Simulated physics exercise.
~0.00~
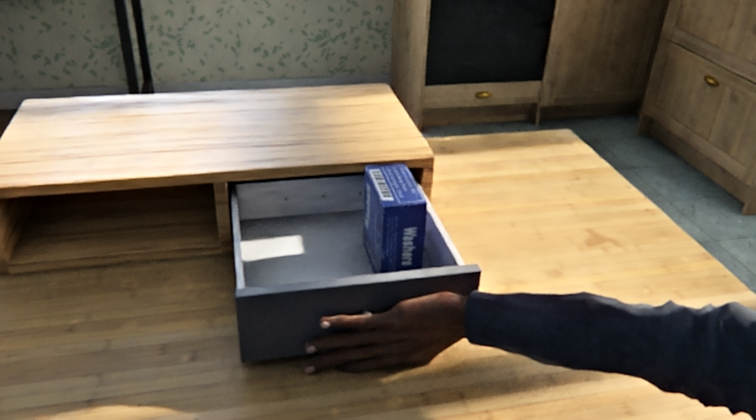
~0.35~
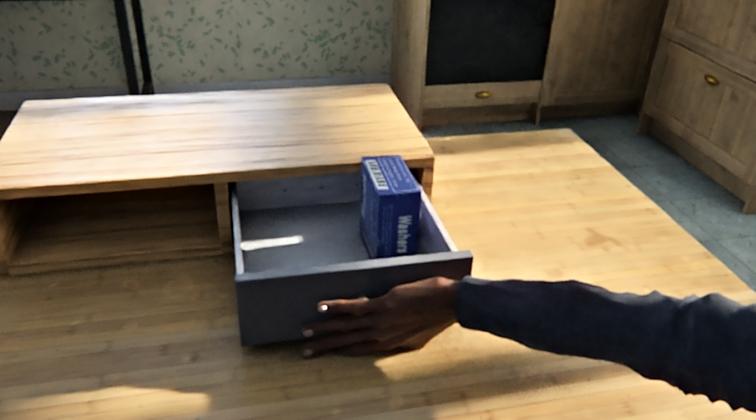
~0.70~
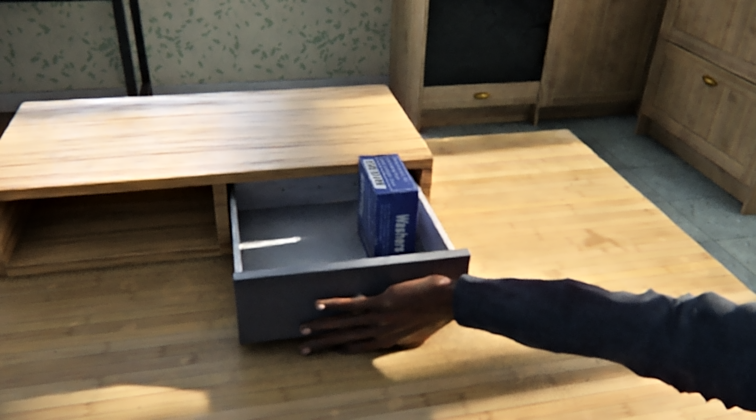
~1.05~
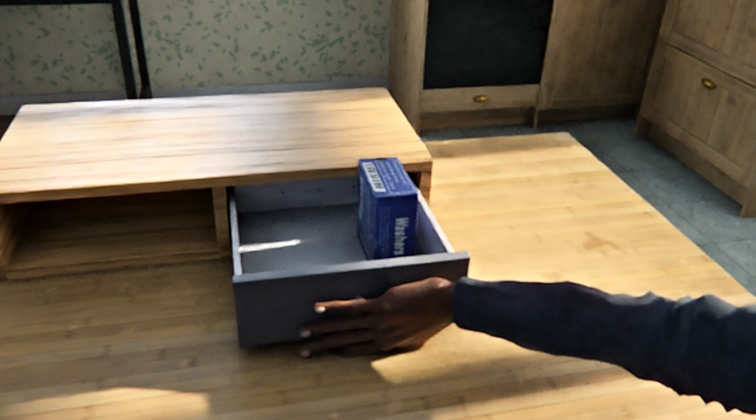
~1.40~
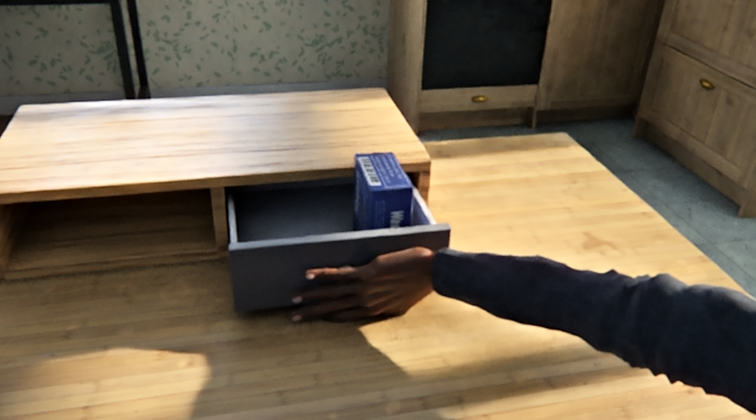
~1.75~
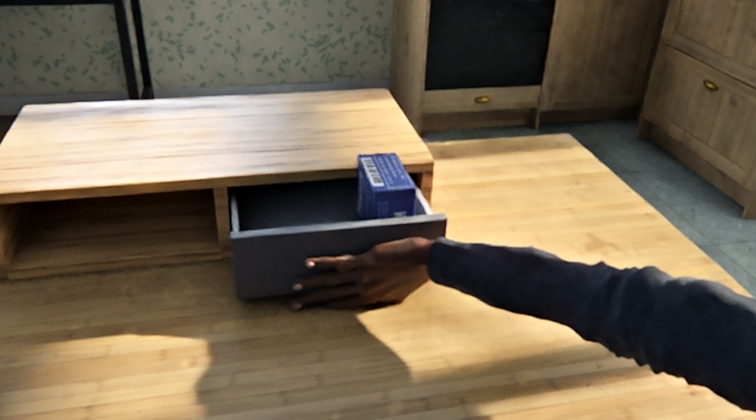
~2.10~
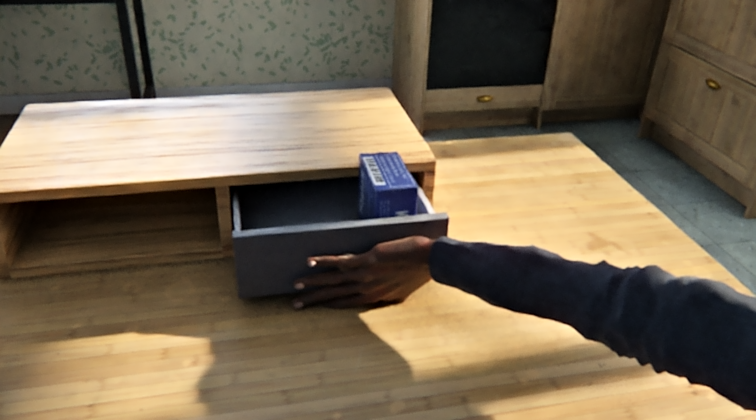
A grey drawer stands open beneath a low wooden chest on a sunlit wooden surface, seen from slightly above in a gently swaying view, with patterned wallpaper and cabinets behind. A blue box labelled as washers stands upright at the drawer's right side, its top rising above the drawer's edges. A hand in a dark sleeve reaches from the right and pushes the front inward a little. The drawer pauses, then slides farther in, carrying the box toward the chest. After one last slight move it stops, still partly open, with the hand resting against its front.
